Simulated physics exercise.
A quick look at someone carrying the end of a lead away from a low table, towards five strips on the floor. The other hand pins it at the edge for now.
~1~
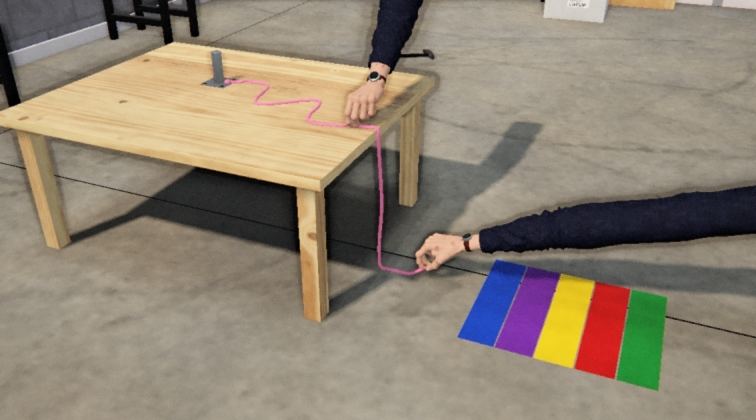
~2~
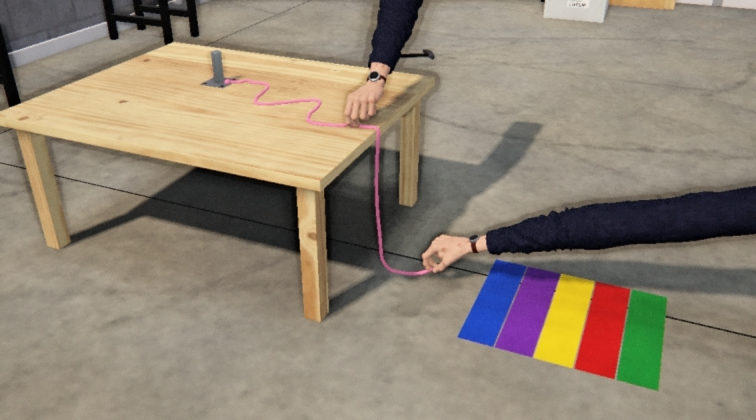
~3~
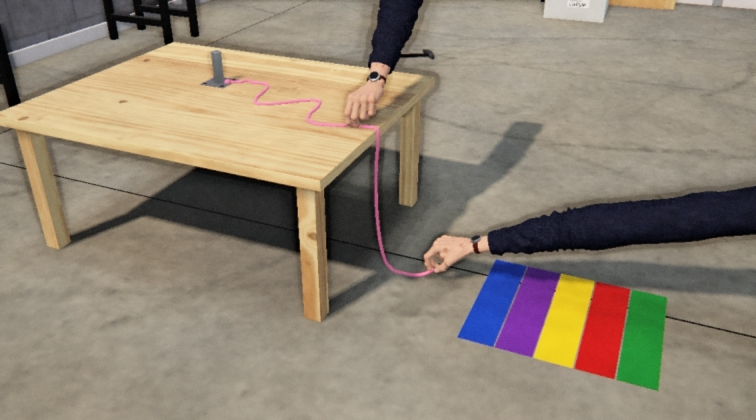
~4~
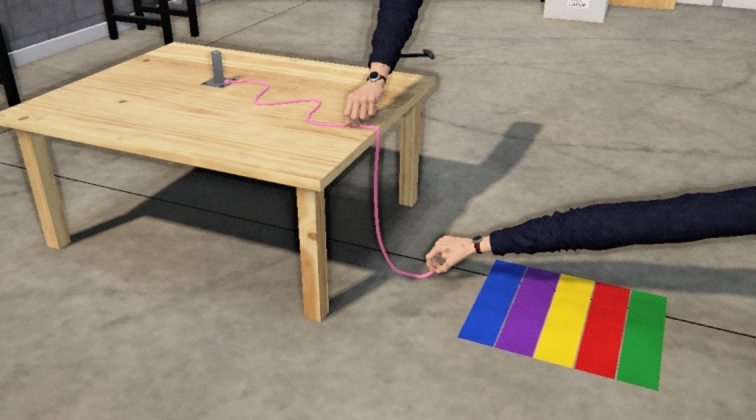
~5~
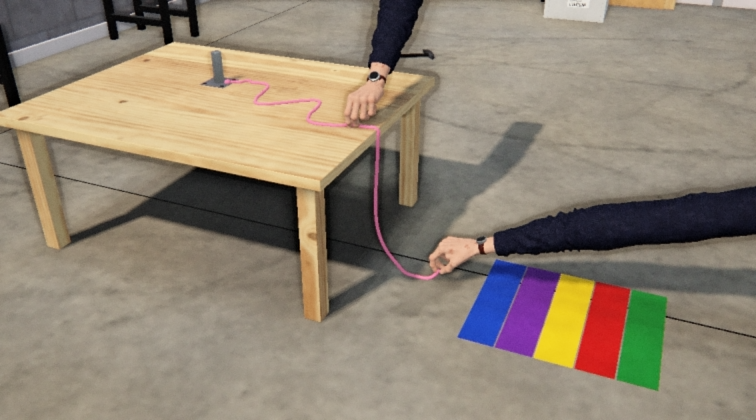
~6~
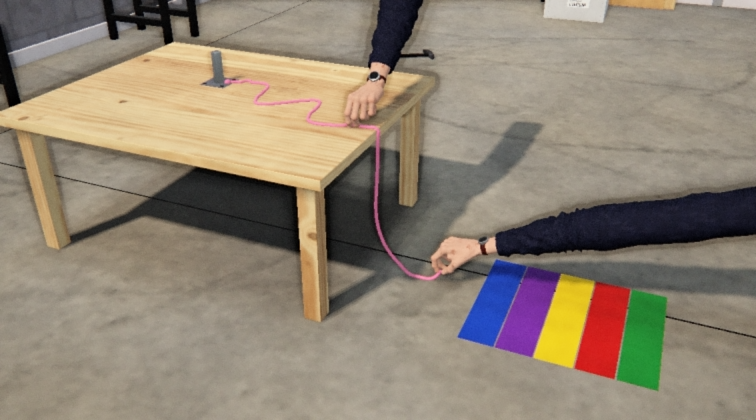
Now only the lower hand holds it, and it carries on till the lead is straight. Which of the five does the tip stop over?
The green one.
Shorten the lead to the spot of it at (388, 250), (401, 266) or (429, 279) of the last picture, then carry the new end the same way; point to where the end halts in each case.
In that order: (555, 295), (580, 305) and (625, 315).
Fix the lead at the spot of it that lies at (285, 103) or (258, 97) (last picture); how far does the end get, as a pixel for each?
About (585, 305) and (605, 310).
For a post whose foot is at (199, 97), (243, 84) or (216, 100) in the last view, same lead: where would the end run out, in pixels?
The places are (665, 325), (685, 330) and (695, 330).
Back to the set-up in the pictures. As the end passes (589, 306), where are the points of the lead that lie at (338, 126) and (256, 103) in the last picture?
Near (402, 182) and (303, 104).
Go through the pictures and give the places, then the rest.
End (425, 267); blue (482, 326); purple (519, 335); yellow (558, 345); red (598, 355); green (640, 366), in the first picture.
End (432, 269); lead through (255, 83) (258, 104) (317, 108) (347, 125) (377, 177) (381, 250), in the second picture.
End (434, 269), in the third picture.
End (435, 270); lead through (255, 83) (258, 104) (317, 108) (347, 125) (376, 177) (383, 250), in the fourth picture.
End (439, 270), in the fifth picture.
End (441, 271); lead through (255, 83) (258, 104) (317, 108) (347, 125) (377, 177) (387, 249), in the sixth picture.
Early on, end near (589, 306); over red.
Midway, end near (627, 315); over red.
At the end of the slack, end near (650, 320); over green. It halts on the green strip.
